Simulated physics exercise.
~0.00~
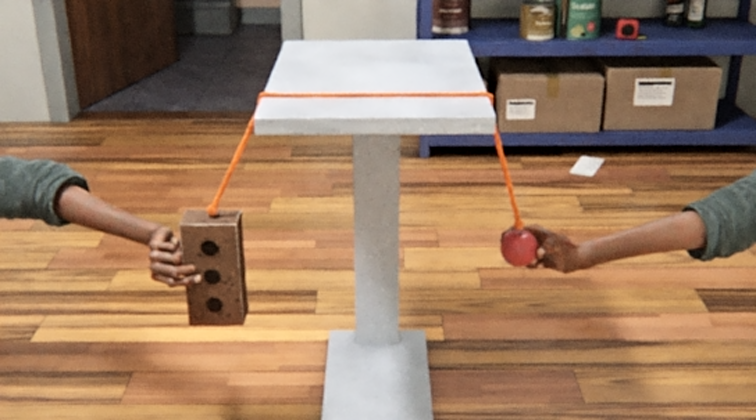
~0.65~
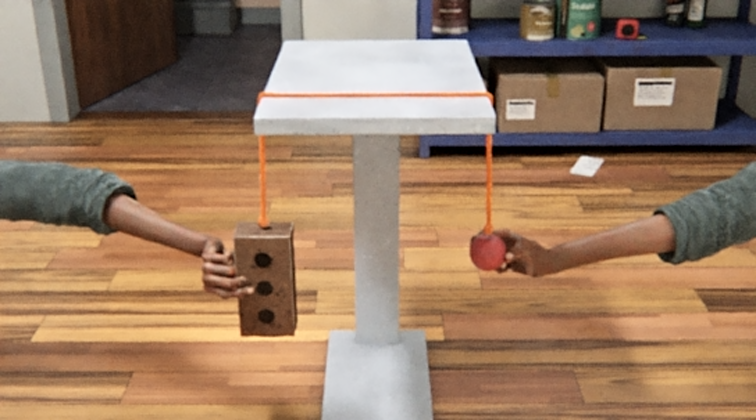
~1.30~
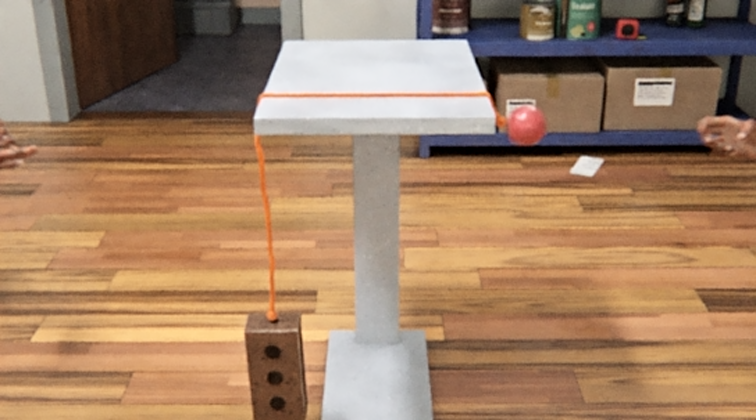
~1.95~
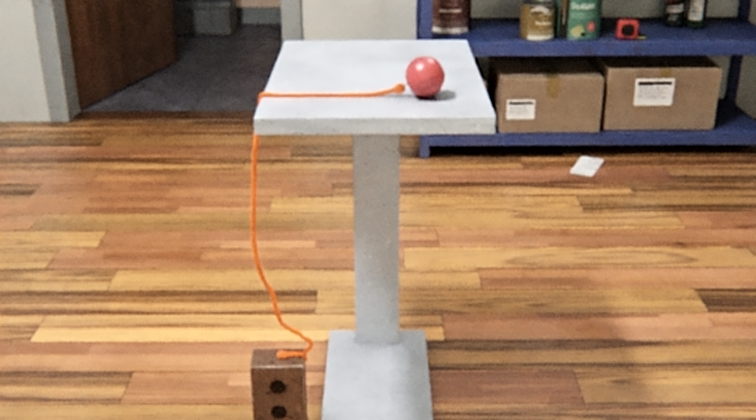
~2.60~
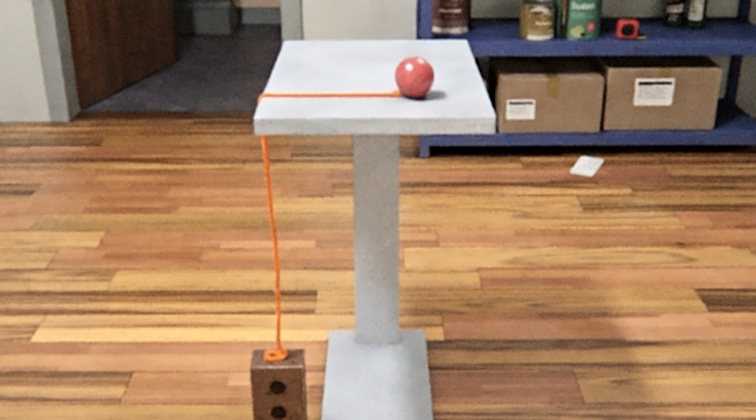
At the start, an orange cord lies across a small pale table, with one hand holding a brown brick with dark holes at its left end and another holding a red apple at its right end. The hands bring both loads inward until the cord hangs straight down on each side. Then they let go and draw back, and the brick drops on the left while the apple rises to the table's right edge. The brick reaches the floor, and the apple is pulled up onto the tabletop. It shifts slightly left and ends resting there, the cord hanging down to the brick.
